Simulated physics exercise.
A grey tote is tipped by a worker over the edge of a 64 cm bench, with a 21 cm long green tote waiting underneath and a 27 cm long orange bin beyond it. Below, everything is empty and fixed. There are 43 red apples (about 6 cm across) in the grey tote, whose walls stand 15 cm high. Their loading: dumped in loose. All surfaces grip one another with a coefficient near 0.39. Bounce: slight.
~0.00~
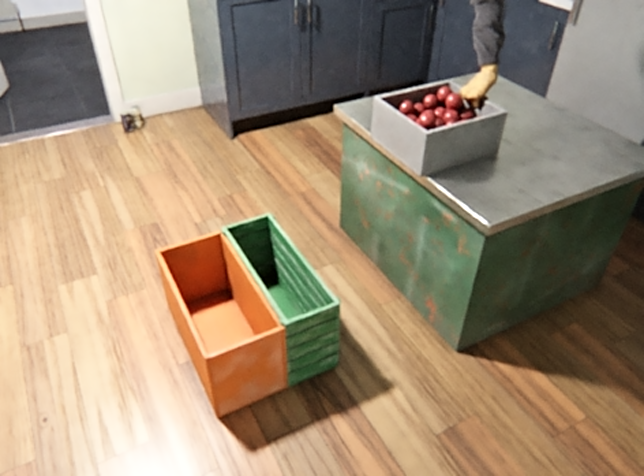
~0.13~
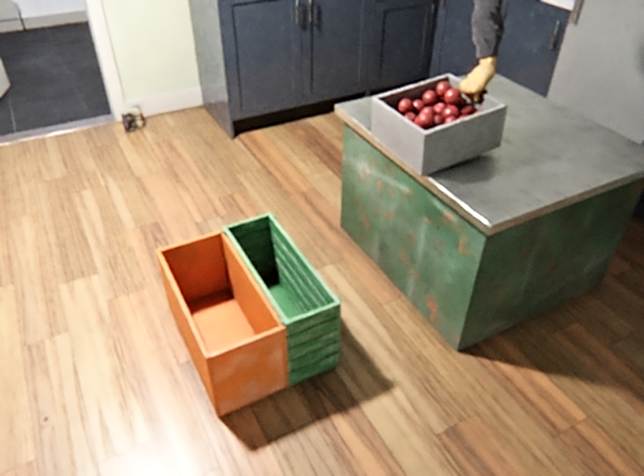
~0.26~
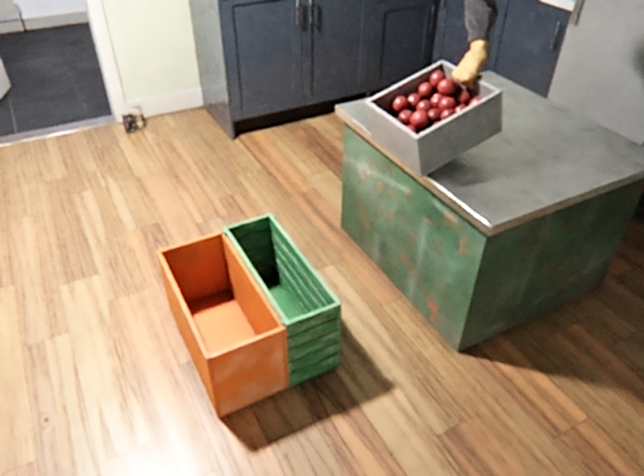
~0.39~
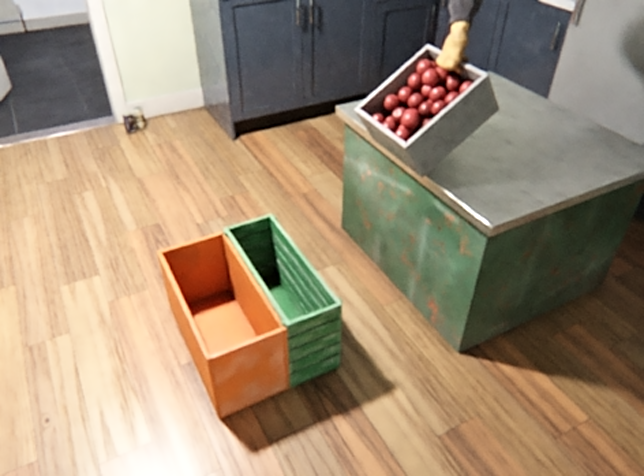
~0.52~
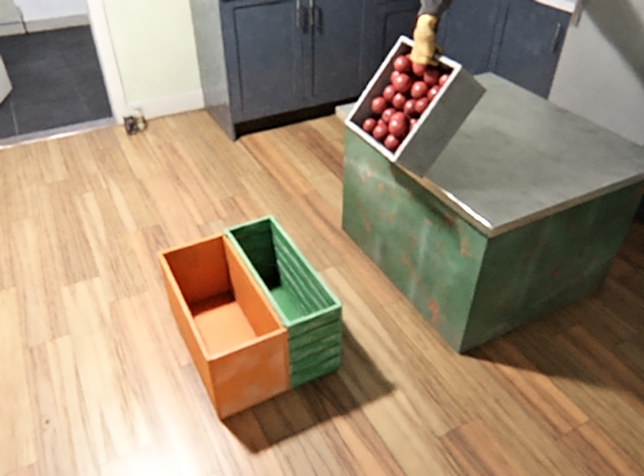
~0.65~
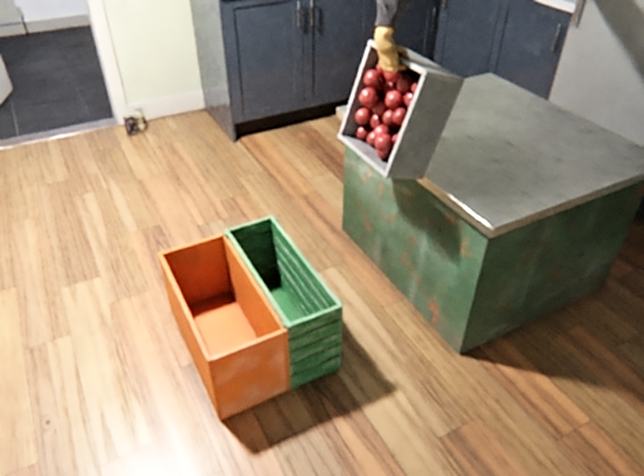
A gloved hand at the far rim of a grey tote of red apples tilts it steadily leftward on a grey-topped green bench, until it leans steeply over the edge, its apples still inside. The fixed camera looks down into a room with pale wooden flooring and dark blue cupboards behind. Left of the bench, an open orange bin and a green tote sit motionless side by side on the floor.
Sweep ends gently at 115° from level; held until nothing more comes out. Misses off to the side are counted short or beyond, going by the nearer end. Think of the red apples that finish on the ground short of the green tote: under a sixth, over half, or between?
Above one half of the load on the ground short of the green tote.
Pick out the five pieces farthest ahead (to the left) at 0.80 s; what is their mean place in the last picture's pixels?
Their mean place is near (342, 152).
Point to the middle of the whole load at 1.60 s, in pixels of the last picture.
Somewhere about (321, 310) in pixels.
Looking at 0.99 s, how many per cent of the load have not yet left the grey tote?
Share still inside is roughly 45 %.
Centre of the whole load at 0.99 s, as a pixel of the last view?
The middle of the load sits near (347, 176).
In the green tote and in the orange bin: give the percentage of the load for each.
Roughly 25 and 0 per cent.
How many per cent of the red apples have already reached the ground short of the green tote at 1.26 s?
30 % by then.
After 0.80 s, tilt 92°; 40 still in the grey tote and 3 in the air.
After 0.99 s, tilt 111°; 20 still in the grey tote, 1 in the green tote and 22 in the air.
After 1.26 s, tilt 115°; 9 in the green tote, 12 on the ground short of the green tote and 22 in the air.
Final count (at 1.60 s), 11 in the green tote, 31 on the ground short of the green tote and 1 on the ground beyond the orange bin. Asked share, 31 of 43, 72 per cent.
